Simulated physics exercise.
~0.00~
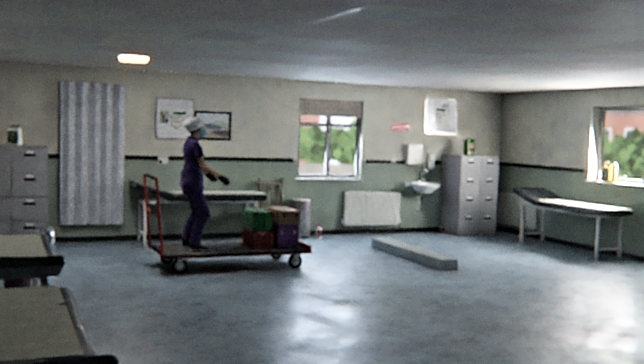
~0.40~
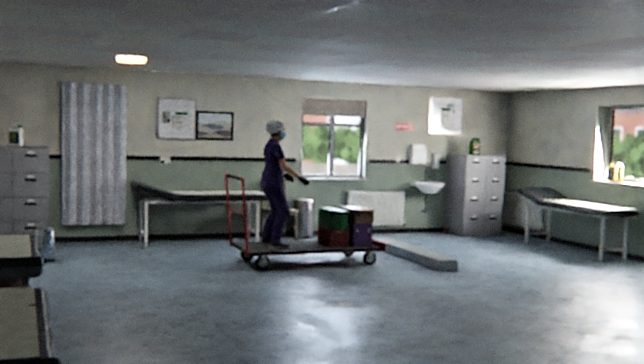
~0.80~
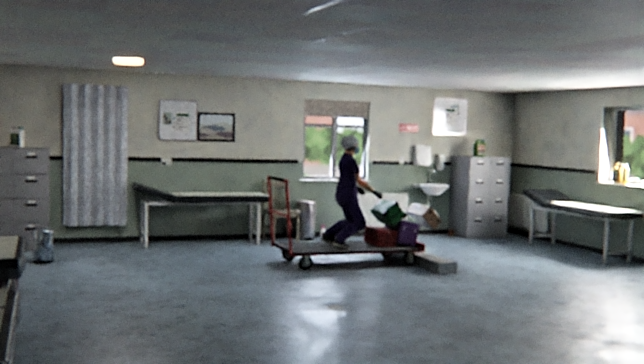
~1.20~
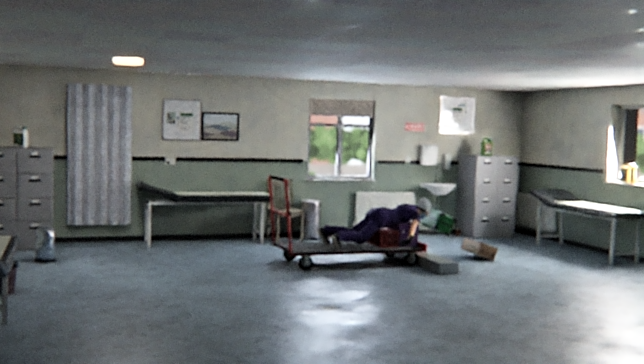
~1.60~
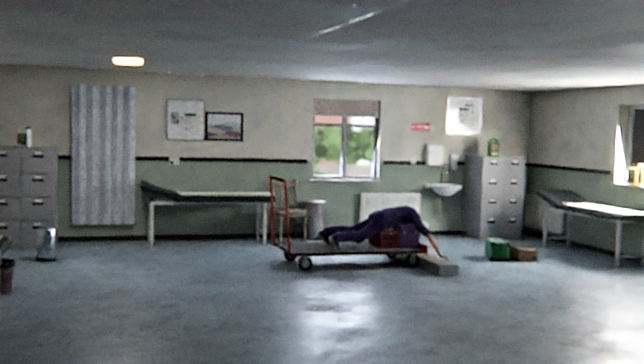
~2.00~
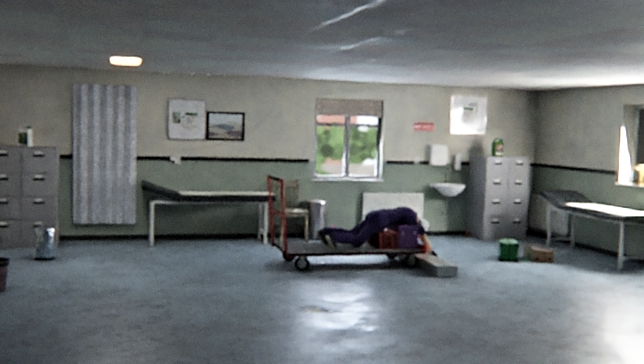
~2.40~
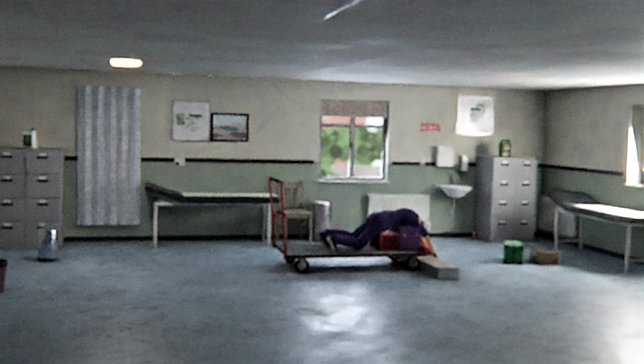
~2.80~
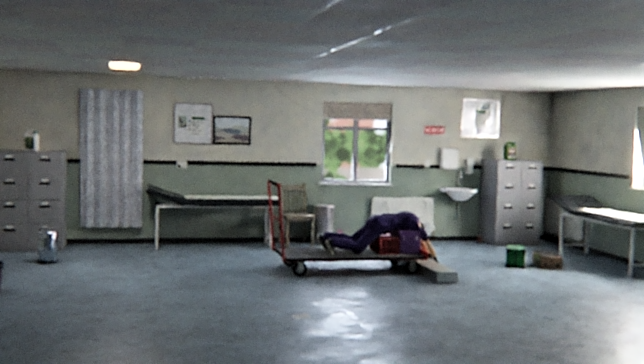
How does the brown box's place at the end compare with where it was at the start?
At the start the brown box is riding in the stack of boxes on the cart's deck. By the end it is lying on the floor beyond the low step, just to the right of the green case.
Medical room with a person riding a cart into a low step, pitching face down as green and brown boxes tumble off.
